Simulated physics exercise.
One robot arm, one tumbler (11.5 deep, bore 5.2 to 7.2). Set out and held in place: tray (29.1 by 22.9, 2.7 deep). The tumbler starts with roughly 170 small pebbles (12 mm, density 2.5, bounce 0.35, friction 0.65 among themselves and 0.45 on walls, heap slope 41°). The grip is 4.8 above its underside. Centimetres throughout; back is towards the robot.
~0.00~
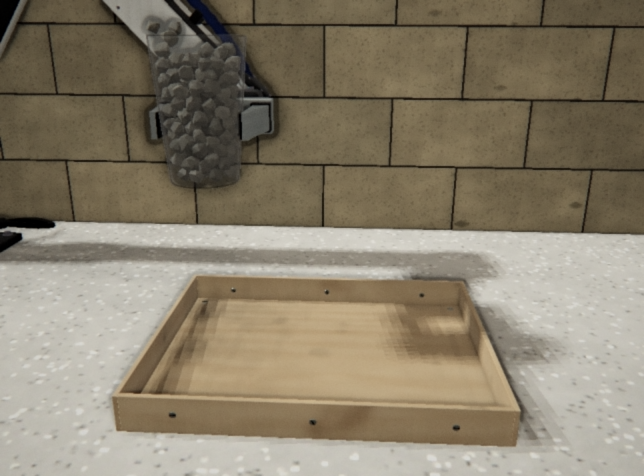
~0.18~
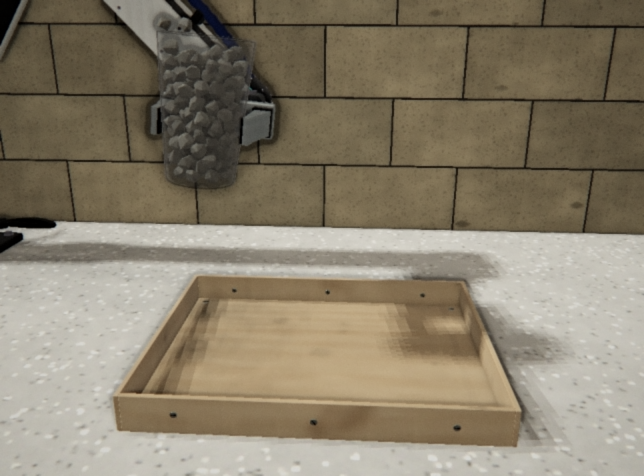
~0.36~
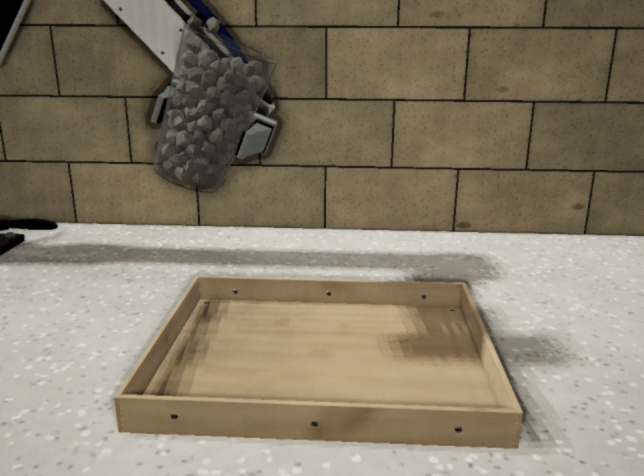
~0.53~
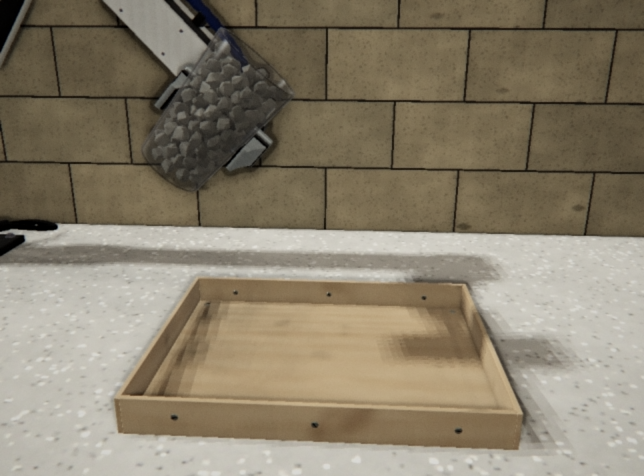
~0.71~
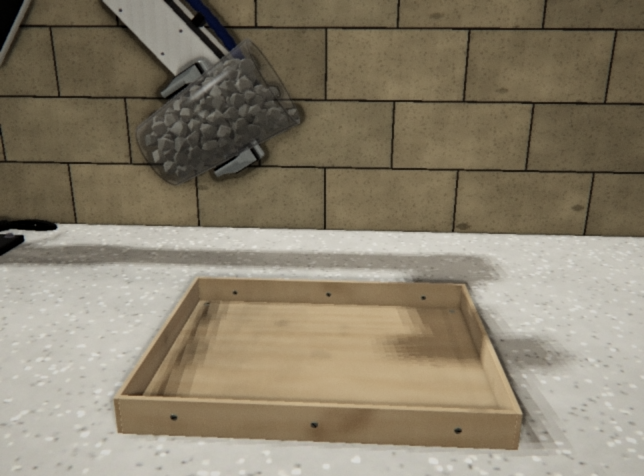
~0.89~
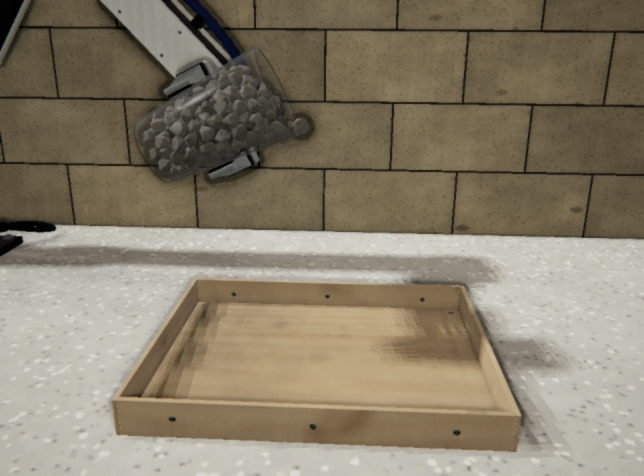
In this clip, a robot arm holds a clear tumbler of small grey pebbles above a speckled counter with an empty wooden tray, then tilts it steeply to the right as the pebbles shift toward its rim.
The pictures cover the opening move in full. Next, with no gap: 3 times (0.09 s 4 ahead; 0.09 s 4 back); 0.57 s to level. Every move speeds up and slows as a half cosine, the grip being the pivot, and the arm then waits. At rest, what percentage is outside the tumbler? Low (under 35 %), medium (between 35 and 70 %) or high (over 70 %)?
Outside the tumbler the share is medium, between 35 and 70 %.
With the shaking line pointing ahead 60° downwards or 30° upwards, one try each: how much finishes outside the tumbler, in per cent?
Some 15 and 70 per cent.
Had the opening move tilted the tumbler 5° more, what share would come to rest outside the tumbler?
In that case some 55 per cent.
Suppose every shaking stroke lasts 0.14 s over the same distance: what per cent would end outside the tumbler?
In that case some 15 per cent.
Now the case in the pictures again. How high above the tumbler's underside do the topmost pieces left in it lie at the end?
About 8.0 cm.
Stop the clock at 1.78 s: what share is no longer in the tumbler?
Some 50 per cent.
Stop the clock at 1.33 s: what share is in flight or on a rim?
Roughly 15 per cent.
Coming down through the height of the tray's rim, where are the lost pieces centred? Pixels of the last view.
Around (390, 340).
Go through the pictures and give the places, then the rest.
The tumbler middle at (201, 113), level; upper third of the load around (199, 67), from x 150 to 235, top at y 25; 172 in the tumbler, in the first picture.
The tumbler middle at (204, 113), tilted 6° forward; upper third of the load around (203, 69), from x 165 to 240, top at y 25, in the second picture.
The tumbler middle at (208, 115), tilted 22° forward; upper third of the load around (214, 75), from x 170 to 255, top at y 20, in the third picture.
The tumbler middle at (212, 118), tilted 42° forward; upper third of the load around (228, 85), from x 160 to 275, top at y 50, in the fourth picture.
The tumbler middle at (213, 121), tilted 58° forward; upper third of the load around (232, 95), from x 150 to 295, top at y 65, in the fifth picture.
The tumbler middle at (213, 123), tilted 64° forward; upper third of the load around (235, 102), from x 150 to 300, top at y 75; 172 in the tumbler, in the sixth picture.
After 1.33 s, tilted 64° forward, highest piece 23 above the table; 108 in the tumbler, 39 in the tray, 25 in flight or on a rim.
After 1.78 s, tilted 21° forward, highest piece 27 above the table; 89 in the tumbler, 80 in the tray, 3 on the table or floor.
After 2.20 s, level, highest piece 24 above the table; 89 in the tumbler, 80 in the tray, 3 on the table or floor.
After 3.25 s, level, highest piece 24 above the table; 89 in the tumbler, 80 in the tray, 3 on the table or floor.
In the end, 89 in the tumbler, 80 in the tray, 3 on the table or floor. That is 48 % outside the tumbler.
